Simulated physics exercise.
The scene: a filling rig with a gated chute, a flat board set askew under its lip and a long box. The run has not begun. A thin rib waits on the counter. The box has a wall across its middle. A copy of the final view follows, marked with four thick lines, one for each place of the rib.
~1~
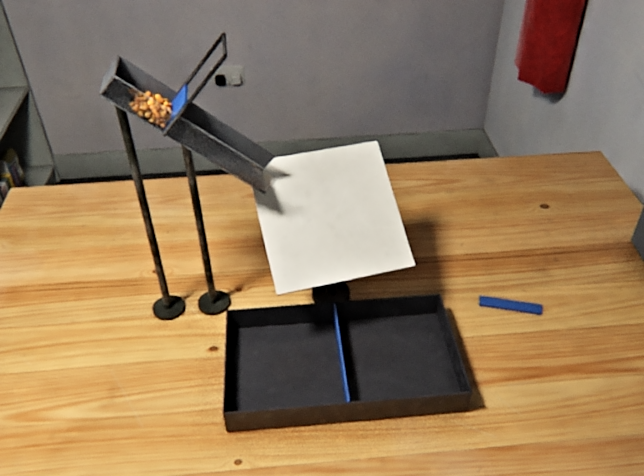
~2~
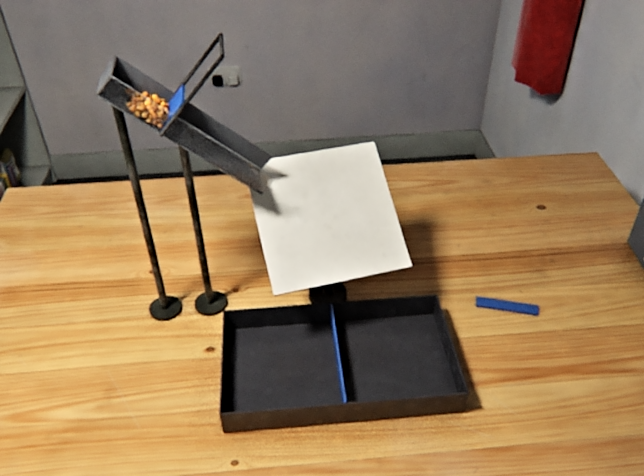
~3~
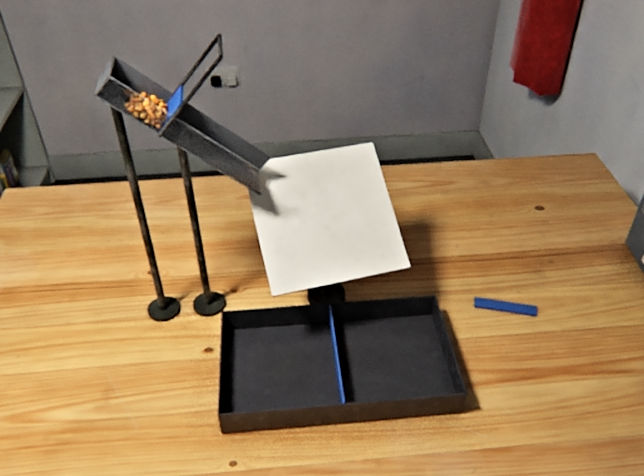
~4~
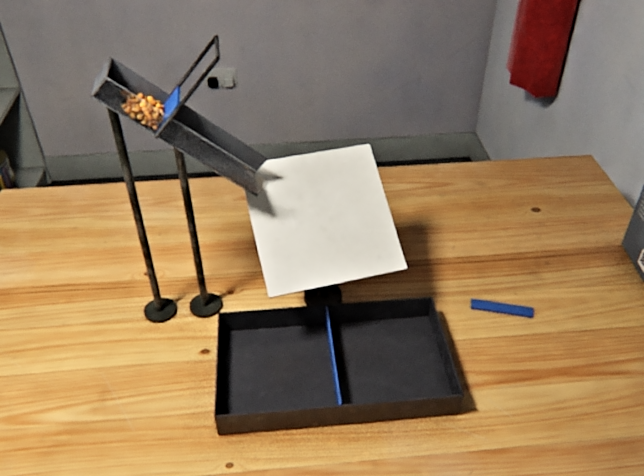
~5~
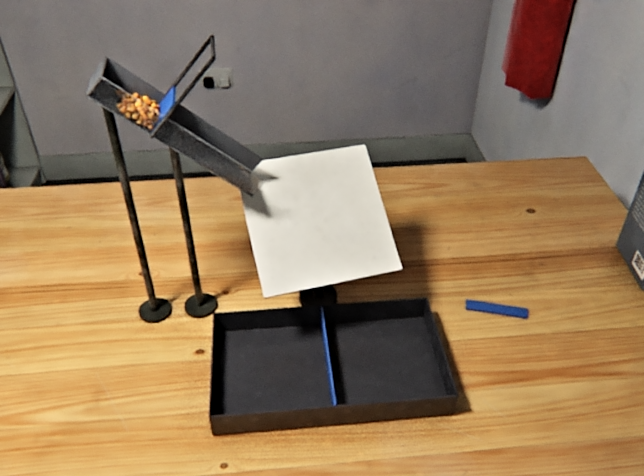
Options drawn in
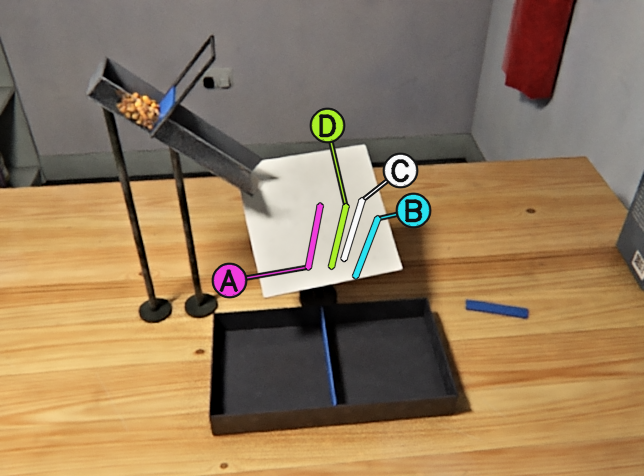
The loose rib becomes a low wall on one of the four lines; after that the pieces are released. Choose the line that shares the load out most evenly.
D is best.
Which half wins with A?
Left.
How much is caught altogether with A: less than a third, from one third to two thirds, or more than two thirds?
Line A gives more than two thirds.
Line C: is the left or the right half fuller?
More lands on the right.
On the marked copy, line A from (320, 205) to (308, 267); line B from (377, 218) to (355, 276); line C from (361, 200) to (344, 258); line D from (346, 206) to (331, 266).
If A is chosen, of what is caught, nearly all in the left half, a small part in the right.
If B is chosen, of what is caught, a small part in the left half, nearly all in the right.
If C is chosen, of what is caught, a small part in the left half, nearly all in the right.
If D is chosen, of what is caught, about two thirds in the left half, about a third in the right.
